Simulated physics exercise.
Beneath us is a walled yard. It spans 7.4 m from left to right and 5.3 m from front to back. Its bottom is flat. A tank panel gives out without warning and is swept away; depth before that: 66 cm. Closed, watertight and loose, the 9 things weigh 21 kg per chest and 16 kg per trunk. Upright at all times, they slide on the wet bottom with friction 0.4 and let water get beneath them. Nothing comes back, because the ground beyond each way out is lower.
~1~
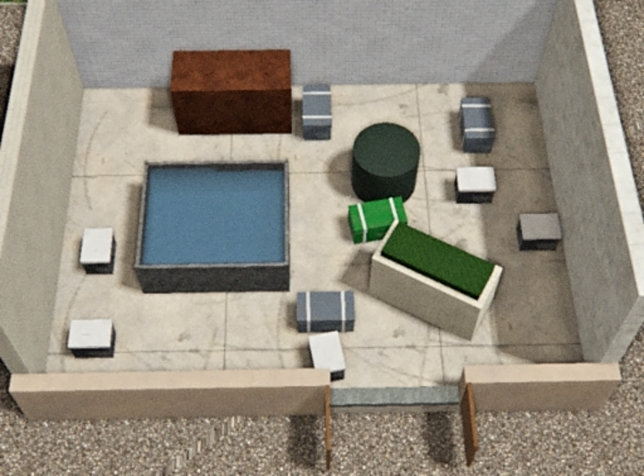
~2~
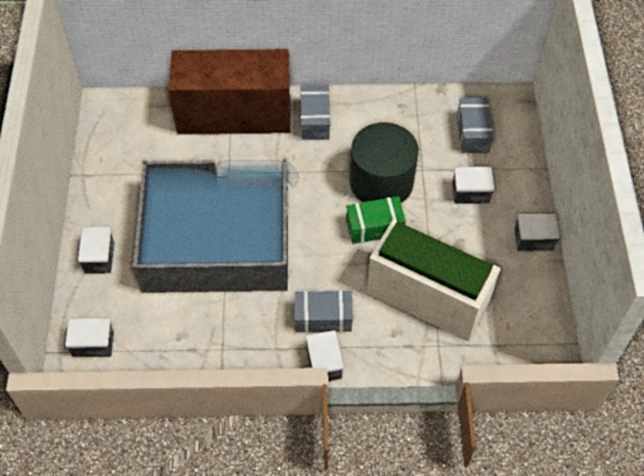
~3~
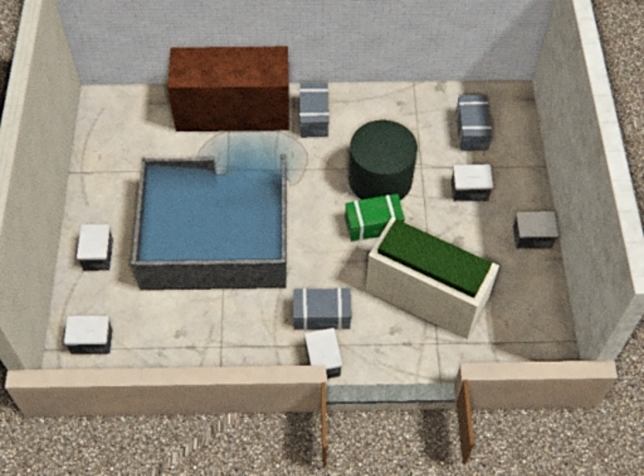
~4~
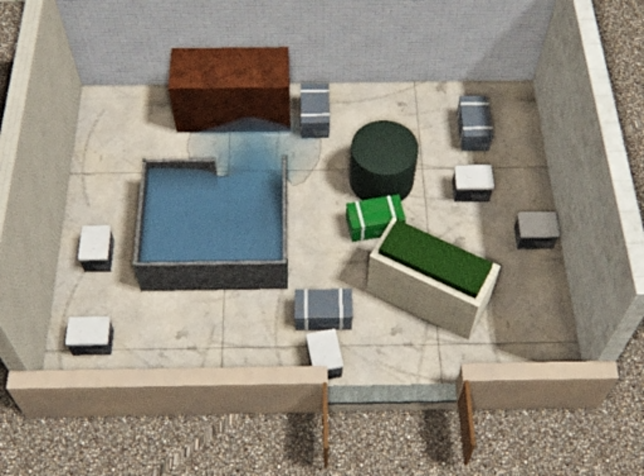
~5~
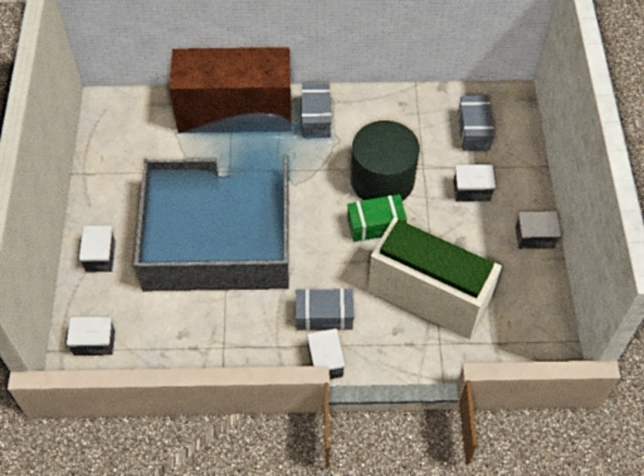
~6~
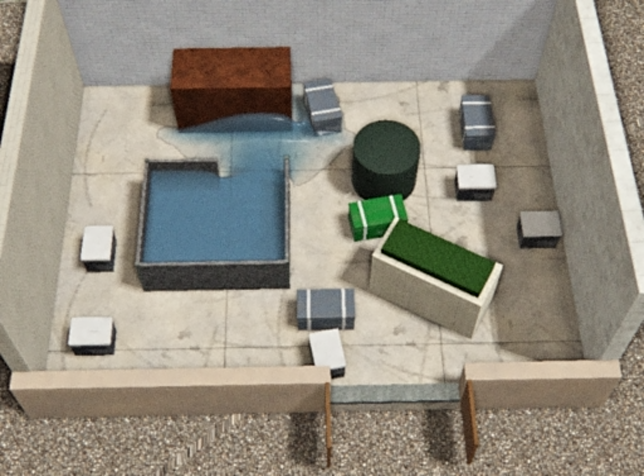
To begin with, a walled yard holds a blue water tank, a rusty brown block, a dark green cylinder, a planter and scattered boxes. A gap opens in the tank's back wall and water spreads thinly across the floor toward the brown block, then a grey trunk beside it turns slightly.
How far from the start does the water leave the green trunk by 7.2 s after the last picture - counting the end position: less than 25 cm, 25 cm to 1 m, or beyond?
It comes to rest near its start.
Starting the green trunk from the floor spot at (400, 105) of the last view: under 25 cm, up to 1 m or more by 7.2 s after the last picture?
Well, it is shoved a long way.
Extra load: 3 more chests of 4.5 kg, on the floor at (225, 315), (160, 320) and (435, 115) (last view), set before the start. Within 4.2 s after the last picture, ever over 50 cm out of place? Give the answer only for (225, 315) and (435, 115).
Well, the first one is lower and the other higher.
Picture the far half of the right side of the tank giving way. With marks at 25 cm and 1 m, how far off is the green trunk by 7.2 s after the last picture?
Result: Green trunk displaced far.
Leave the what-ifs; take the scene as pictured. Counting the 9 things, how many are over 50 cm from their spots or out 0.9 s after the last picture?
1.
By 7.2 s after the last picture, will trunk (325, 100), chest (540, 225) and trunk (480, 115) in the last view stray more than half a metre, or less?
Taking them in order: Exceeded, exceeded and exceeded.
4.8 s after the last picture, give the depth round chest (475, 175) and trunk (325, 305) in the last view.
Close to 3 and 1 centimetres.
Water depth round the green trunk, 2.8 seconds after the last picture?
1 cm or so.
Then, 0.9 s after the last picture the green trunk is near (378, 211), 0.0 m from its start, aground; 0 of 9 are out; 1 afloat.
Then, 2.8 s after the last picture the green trunk is near (378, 211), 0.0 m from its start, aground; 0 of 9 are out; 1 afloat.
Then, 4.8 s after the last picture the green trunk is near (378, 211), 0.0 m from its start, aground; 0 of 9 are out; 1 afloat.
Then, 7.2 s after the last picture the green trunk is near (376, 210), 0.0 m from its start, aground; 0 of 9 are out; 2 afloat.
